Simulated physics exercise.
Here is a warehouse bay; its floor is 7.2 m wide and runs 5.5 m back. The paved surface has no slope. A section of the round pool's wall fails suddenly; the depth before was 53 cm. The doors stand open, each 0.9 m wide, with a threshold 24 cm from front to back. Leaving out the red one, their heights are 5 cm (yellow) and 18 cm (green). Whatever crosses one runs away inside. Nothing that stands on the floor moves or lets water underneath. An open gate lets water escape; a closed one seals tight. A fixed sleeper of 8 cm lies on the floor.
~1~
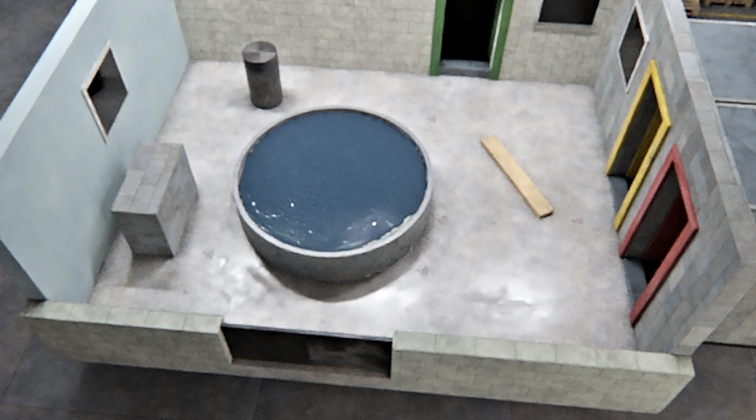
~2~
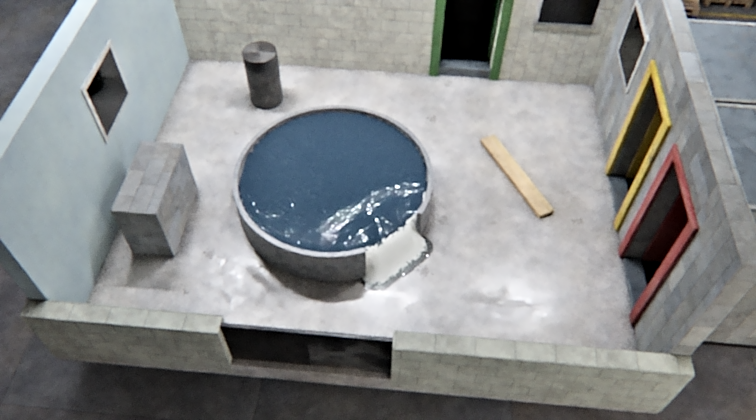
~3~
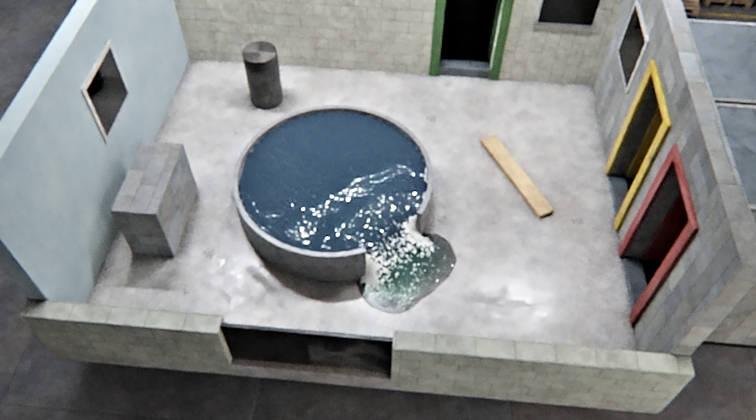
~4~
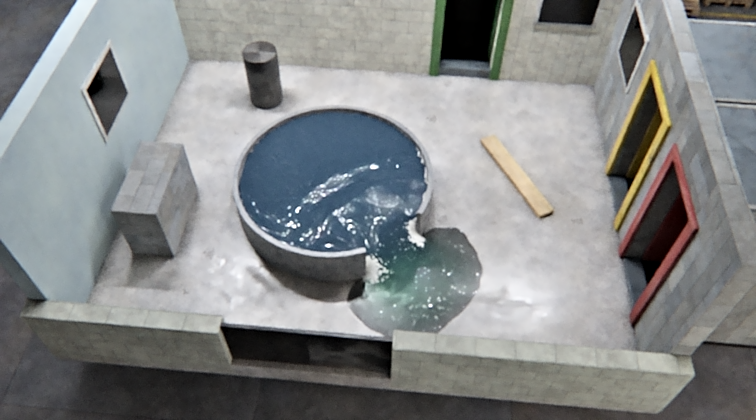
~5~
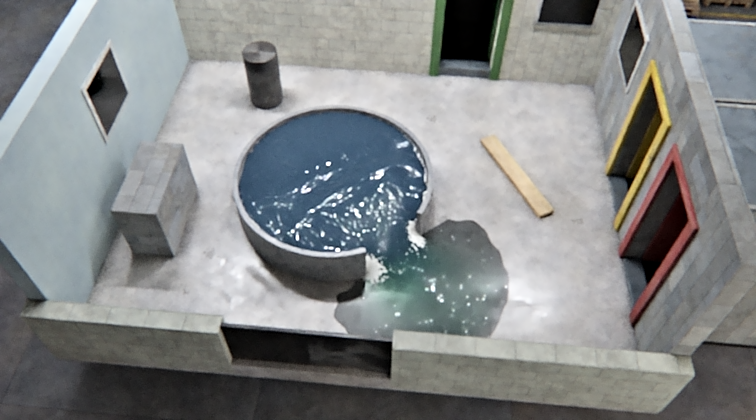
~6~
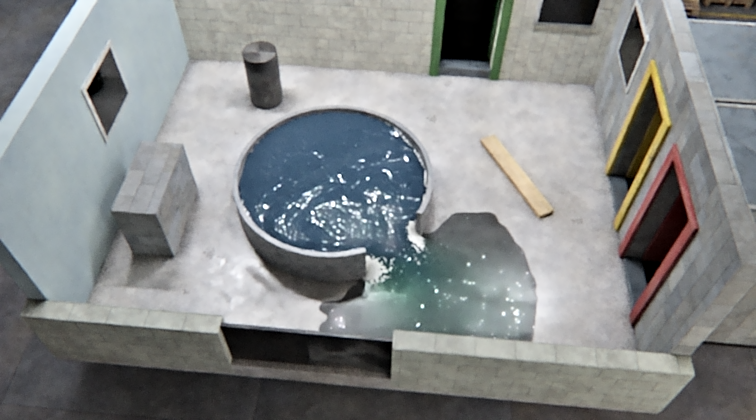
Dark blue water lies still in a round pool inside a roofless, walled bay, then bursts through a gap at the pool's lower right rim in a white, foaming gush. It spreads over the pale floor as a widening greenish sheet, reaching the front wall and extending rightward, while the pool's surface ripples and glints.
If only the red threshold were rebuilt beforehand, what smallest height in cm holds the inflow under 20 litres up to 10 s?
Some 18 cm above the ground.
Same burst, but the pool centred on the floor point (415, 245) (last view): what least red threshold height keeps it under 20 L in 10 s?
Then roughly 20 cm.
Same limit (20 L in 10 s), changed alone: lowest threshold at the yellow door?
Roughly 6.5 cm at yellow.
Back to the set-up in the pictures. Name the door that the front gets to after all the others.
The green one.
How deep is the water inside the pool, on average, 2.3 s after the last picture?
Some 33 cm.
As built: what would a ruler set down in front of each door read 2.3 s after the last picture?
In cm: Yellow 7, green 0, red 19.
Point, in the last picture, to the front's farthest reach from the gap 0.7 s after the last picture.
Around (630, 382).
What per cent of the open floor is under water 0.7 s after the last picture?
Near 20 per cent is wet.
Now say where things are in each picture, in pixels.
The first frame shows the round pool at (334, 177) is whole and still, 53 cm deep; the red door at (652, 244) is dry.
In the second frame, the gap is at (394, 252), the front 0.3 m out at (381, 285); the back of the round pool holds 53 cm.
In the third frame, water pours out at (394, 253) and has run 0.7 m, to (401, 306); about 8 cm deep outside, 53 cm at the back.
In the fourth frame, the gap is at (394, 253), the front 1.1 m out at (427, 329); the back of the round pool holds 53 cm.
In the fifth frame, the front is at a hidden place, 1.6 m from the gap at (394, 253); 2.8 m2 of floor is wet, 53 cm left at the back.
In the sixth frame, the front is at a hidden place, 2.2 m from the gap at (394, 252); 3.8 m2 of floor is wet, 53 cm left at the back; the red door at (652, 244), 3.2 m from the gap, is still 1.4 m from the nearest water.
Then, 0.7 s after the last picture water covers 20 % of the floor, deepest (30 cm) near (425, 364); it has not reached the red door.
Then, 2.3 s after the last picture water covers 35 % of the floor, deepest (35 cm) near (628, 368); 19 cm at the red door, 52 litres in over its 6 cm threshold.
Then, 9.3 s after the last picture water covers 95 % of the floor; 12 cm at the red door, 312 litres in over its 6 cm threshold.
At the red door as built, the water peaked near 19 cm, 2.3 s after the last picture.
With a threshold of 15 cm, 56 litres would have come in within the 10 s; with 20.5 cm, 10 litres. So under 20 litres takes about 18 cm.
